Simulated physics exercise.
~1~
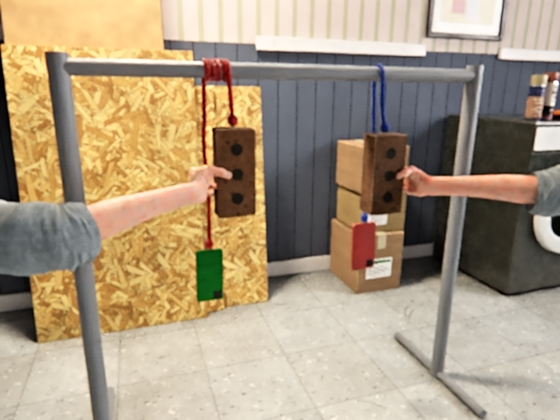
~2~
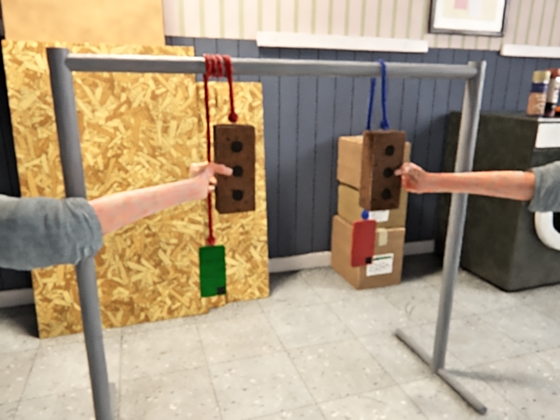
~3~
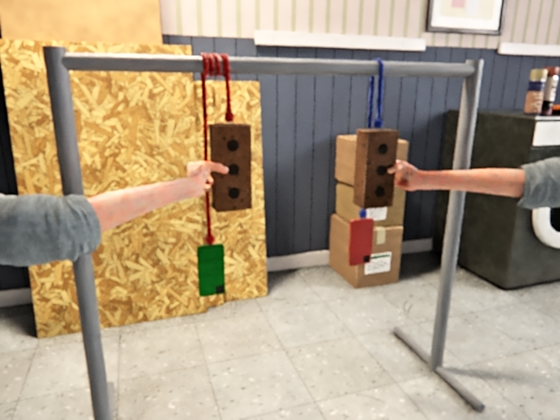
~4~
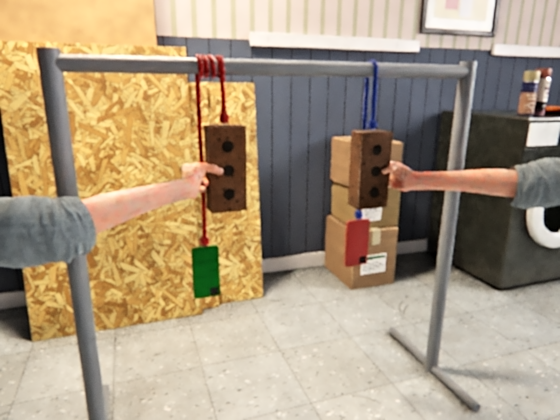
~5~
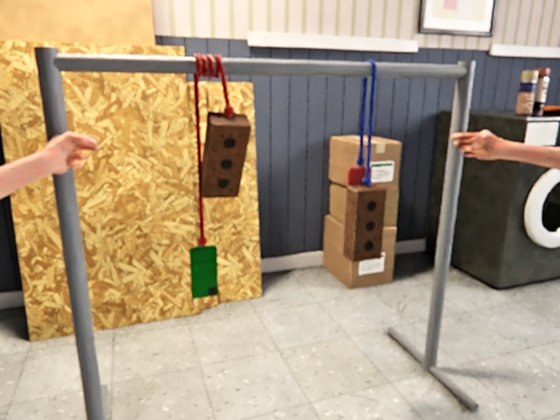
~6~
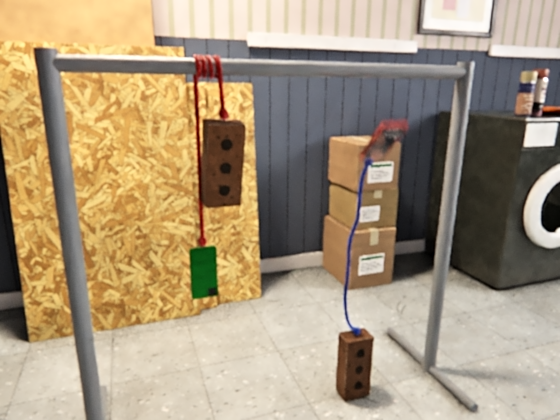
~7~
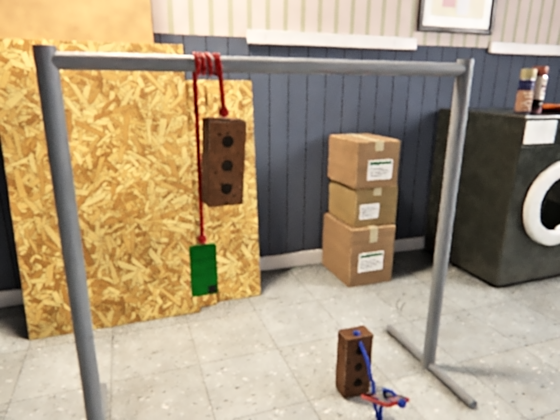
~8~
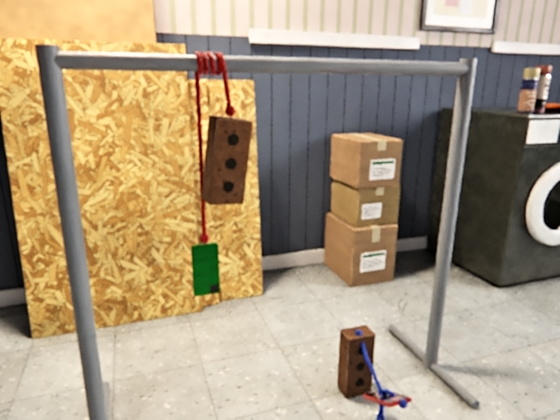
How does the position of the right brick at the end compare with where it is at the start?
At the start the right brick is held up by a hand just below the rail. At the end it stands on the tiled floor, well below where it began.
At the start, two hands hold up dark bricks tied to ropes on a metal rail, a red rope wrapped several times on the left and a blue rope simply draped over on the right. A green phone hangs from the red rope and a red phone from the blue one. The hands let go and draw back, and the left brick tilts a little while the right brick drops and the red phone rises. The blue rope slips off the rail, and the phone tumbles down after it. The left brick still hangs, while the right brick stands on the floor beside the red phone.
